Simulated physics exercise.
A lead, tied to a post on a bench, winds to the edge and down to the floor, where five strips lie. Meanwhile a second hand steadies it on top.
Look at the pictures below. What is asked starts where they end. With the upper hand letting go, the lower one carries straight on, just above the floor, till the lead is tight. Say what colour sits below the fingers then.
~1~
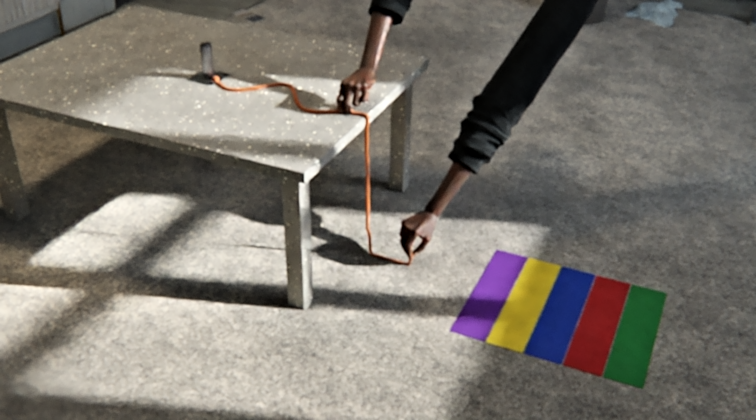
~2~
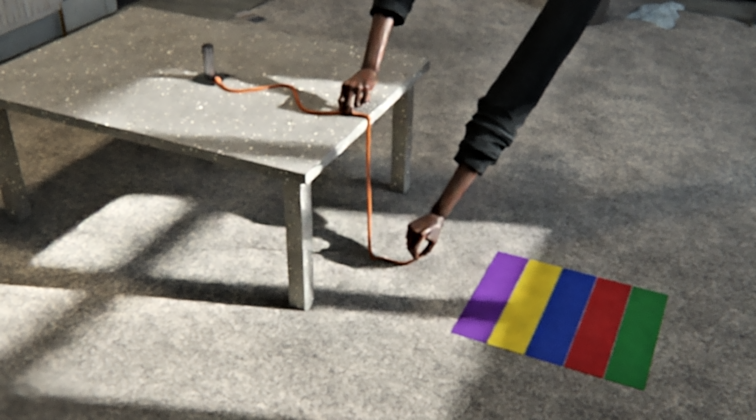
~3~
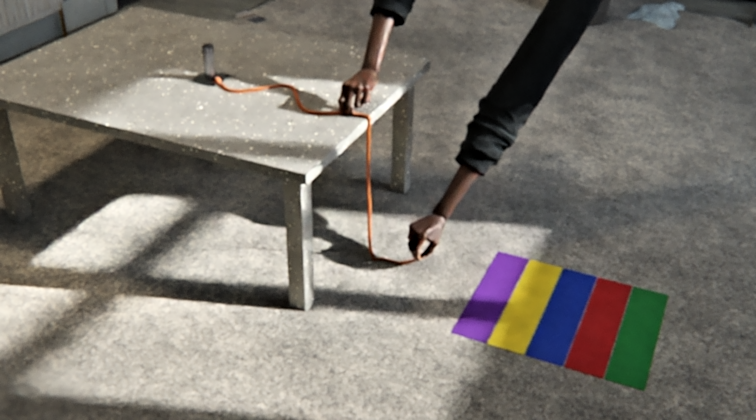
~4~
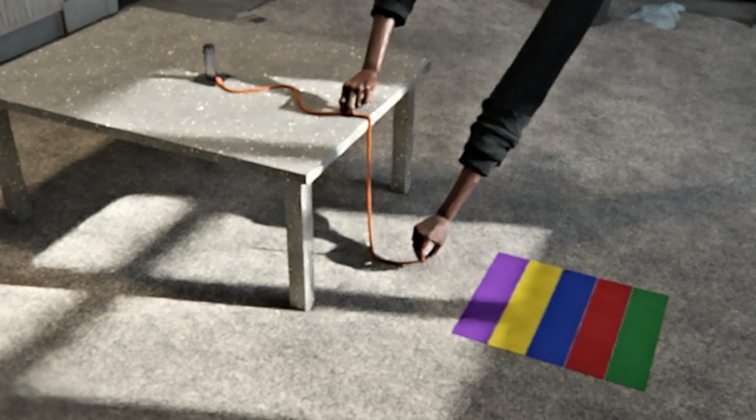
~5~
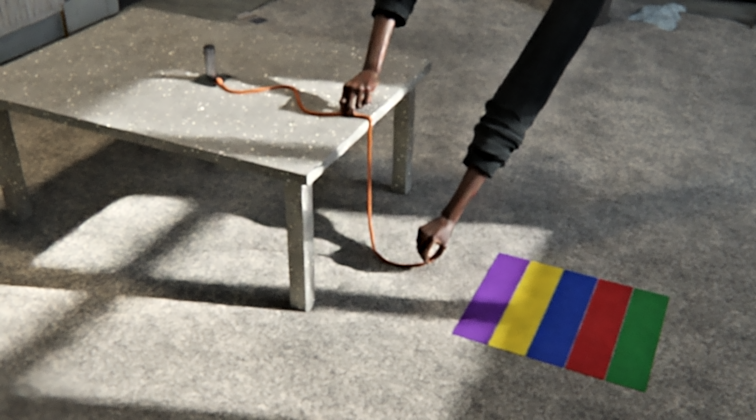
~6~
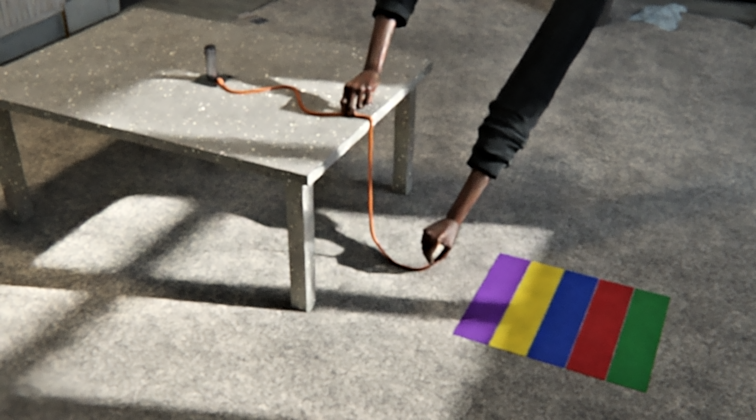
It is blue.
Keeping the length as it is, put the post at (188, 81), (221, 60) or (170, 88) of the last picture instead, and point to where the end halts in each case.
Respectively (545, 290), (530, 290) and (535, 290).
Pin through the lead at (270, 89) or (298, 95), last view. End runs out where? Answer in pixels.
(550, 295); (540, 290).
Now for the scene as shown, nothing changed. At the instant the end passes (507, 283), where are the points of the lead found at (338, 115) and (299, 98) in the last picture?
The first one ends up at (375, 128) and the second one at (323, 105).
Soon after, end near (507, 283); over purple.
After that, end near (547, 294); over yellow.
At the stop, end near (571, 300); over blue. Over blue.
